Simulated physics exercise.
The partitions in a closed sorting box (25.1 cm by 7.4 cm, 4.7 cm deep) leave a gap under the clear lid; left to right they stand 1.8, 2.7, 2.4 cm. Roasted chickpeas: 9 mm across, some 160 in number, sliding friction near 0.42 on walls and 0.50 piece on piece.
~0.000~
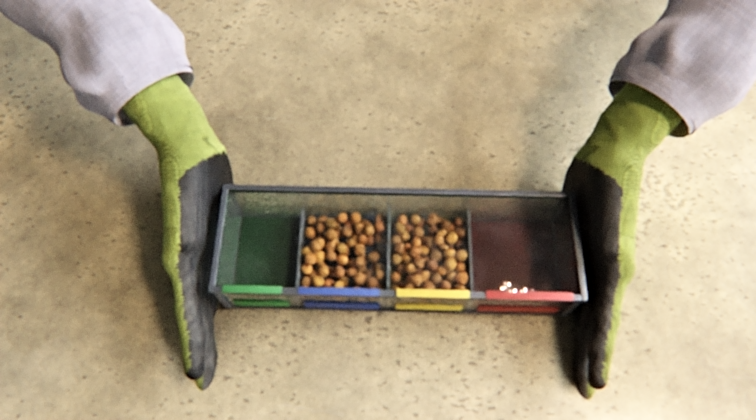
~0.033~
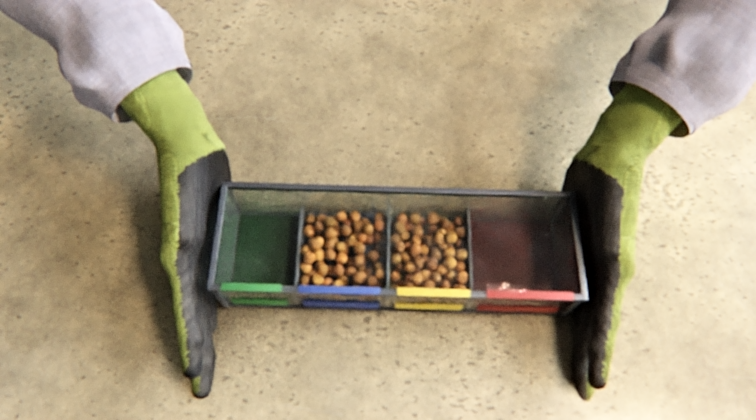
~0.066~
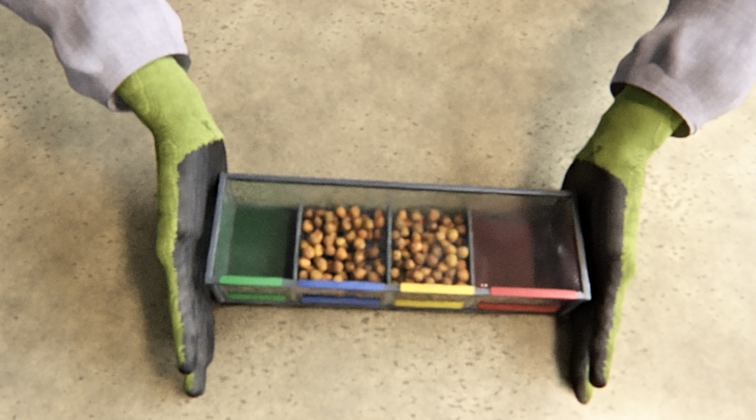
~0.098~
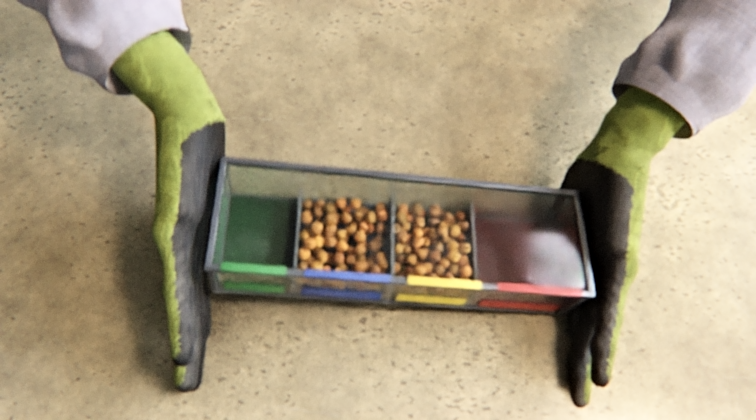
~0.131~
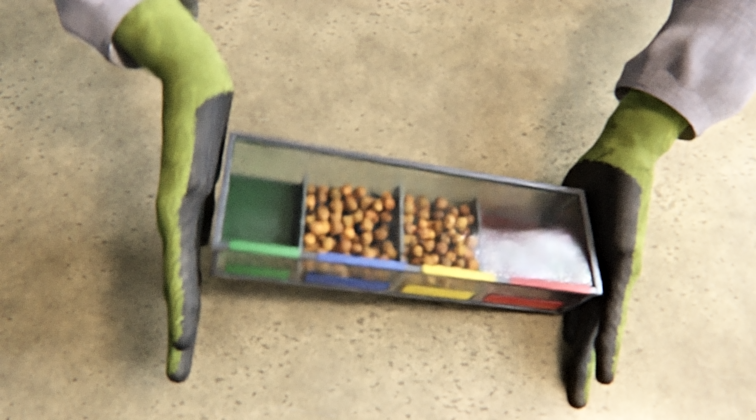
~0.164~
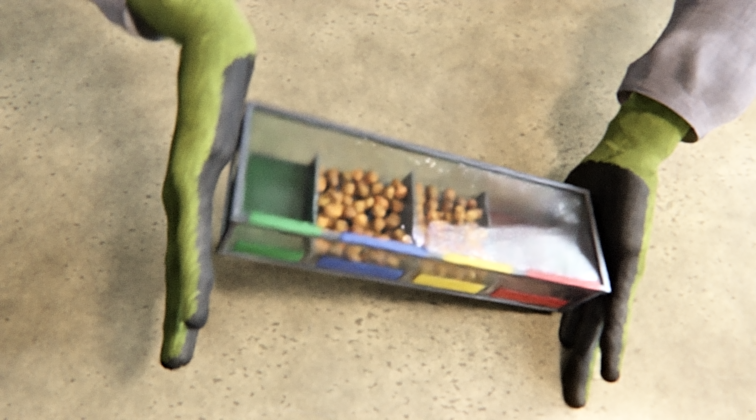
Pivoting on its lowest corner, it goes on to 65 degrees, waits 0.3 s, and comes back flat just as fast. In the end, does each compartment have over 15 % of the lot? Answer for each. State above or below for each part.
Red: Above. Blue: Above. Green: Below. Yellow: Above.
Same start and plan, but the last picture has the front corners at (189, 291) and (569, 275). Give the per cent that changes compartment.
About 20 %.
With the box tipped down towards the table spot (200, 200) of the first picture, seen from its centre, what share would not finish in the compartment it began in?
That comes to around 40 per cent.
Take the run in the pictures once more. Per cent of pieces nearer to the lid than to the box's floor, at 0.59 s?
Something like 20 percent of the pieces.
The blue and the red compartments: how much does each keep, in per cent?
In blue it's 30, in red it's 30.
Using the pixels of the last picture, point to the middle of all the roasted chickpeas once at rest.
Once everything settles, the centre is around (436, 254).
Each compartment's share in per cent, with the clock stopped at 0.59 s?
Red 25; blue 30; green 0; yellow 45.
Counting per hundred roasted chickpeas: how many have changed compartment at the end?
Roughly 35 per cent.
After 0.59 s, tilt 65 degrees; red 25 %, blue 30 %, yellow 45 %.
Then, at 0.87 s, tilt 40 degrees; red 30 %, blue 30 %, yellow 40 %.
After 1.25 s, tilt 0 degrees; red 30 %, blue 30 %, yellow 40 %.
By 1.6 s all is still; red 30 %, blue 30 %, green 0 %, yellow 40 %.
